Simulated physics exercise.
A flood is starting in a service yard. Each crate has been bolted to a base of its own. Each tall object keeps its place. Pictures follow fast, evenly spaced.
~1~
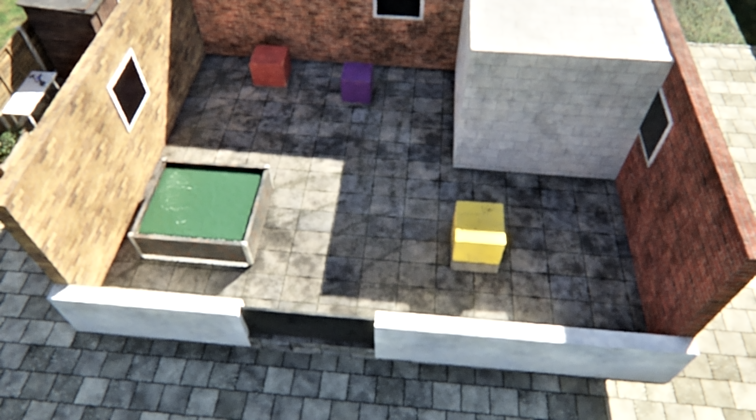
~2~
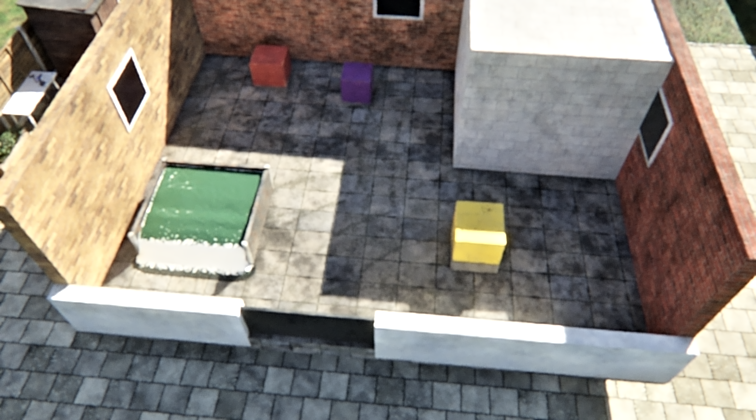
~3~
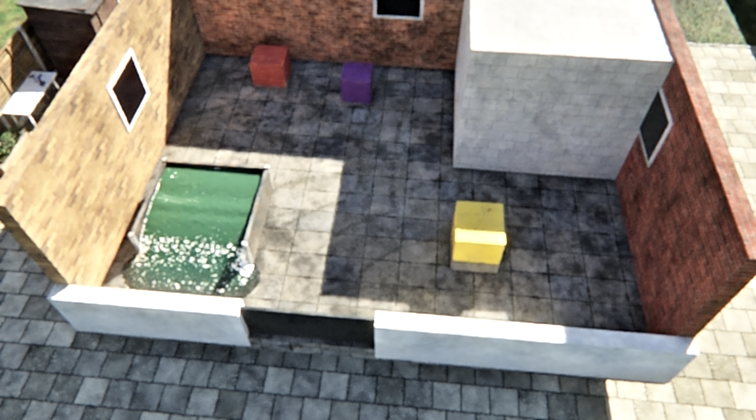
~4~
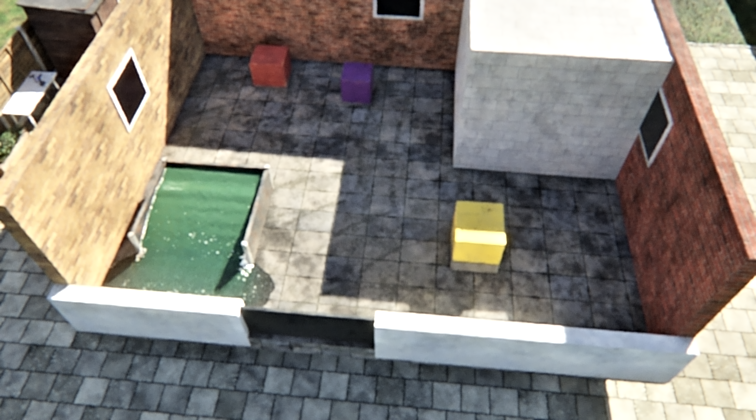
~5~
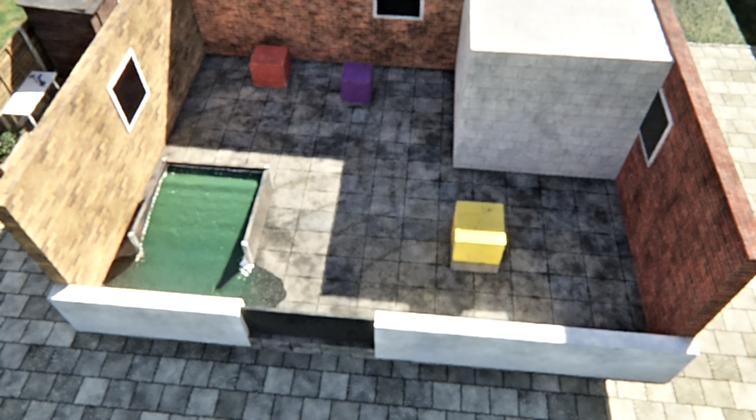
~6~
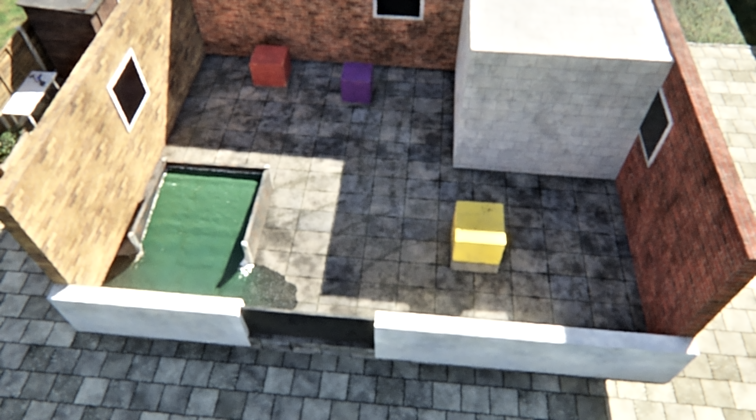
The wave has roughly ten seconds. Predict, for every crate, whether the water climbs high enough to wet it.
The red crate sits too low; the purple crate sits high enough; the yellow crate sits high enough.
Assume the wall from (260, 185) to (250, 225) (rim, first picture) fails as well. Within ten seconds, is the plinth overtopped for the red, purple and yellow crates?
The red crate stays untouched; the purple crate stays untouched; the yellow crate stays untouched.
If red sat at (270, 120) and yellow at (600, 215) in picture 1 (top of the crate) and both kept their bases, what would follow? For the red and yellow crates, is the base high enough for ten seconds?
I reckon red crate is missed, while yellow crate is missed.
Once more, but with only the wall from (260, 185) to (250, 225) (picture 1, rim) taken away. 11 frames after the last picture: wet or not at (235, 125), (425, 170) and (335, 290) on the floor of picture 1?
Taken in turn, that's not reached, reached, and finally reached.
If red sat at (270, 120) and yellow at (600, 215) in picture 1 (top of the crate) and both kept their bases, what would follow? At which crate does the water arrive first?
Answer: The yellow-painted one.
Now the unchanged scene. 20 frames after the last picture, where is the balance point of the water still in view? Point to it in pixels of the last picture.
Roughly (258, 247).
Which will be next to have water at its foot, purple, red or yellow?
Answer: The yellow crate.
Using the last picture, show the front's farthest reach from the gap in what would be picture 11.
The front should reach about (360, 333).
A moment on, water covers 10 % of the floor; the red crate not reached, the purple crate not reached, the yellow crate not reached.
Next, water covers 20 % of the floor; the red crate not reached, the purple crate not reached, the yellow crate not reached.
Then, water covers 45 % of the floor; the red crate not reached, the purple crate not reached, the yellow crate water round its plinth.
Later, water covers 60 % of the floor; the red crate water round its plinth, the purple crate water round its plinth, the yellow crate water round its plinth.
In the end, water covers 75 % of the floor; the red crate was topped, the purple crate stayed above the water, the yellow crate stayed above the water.
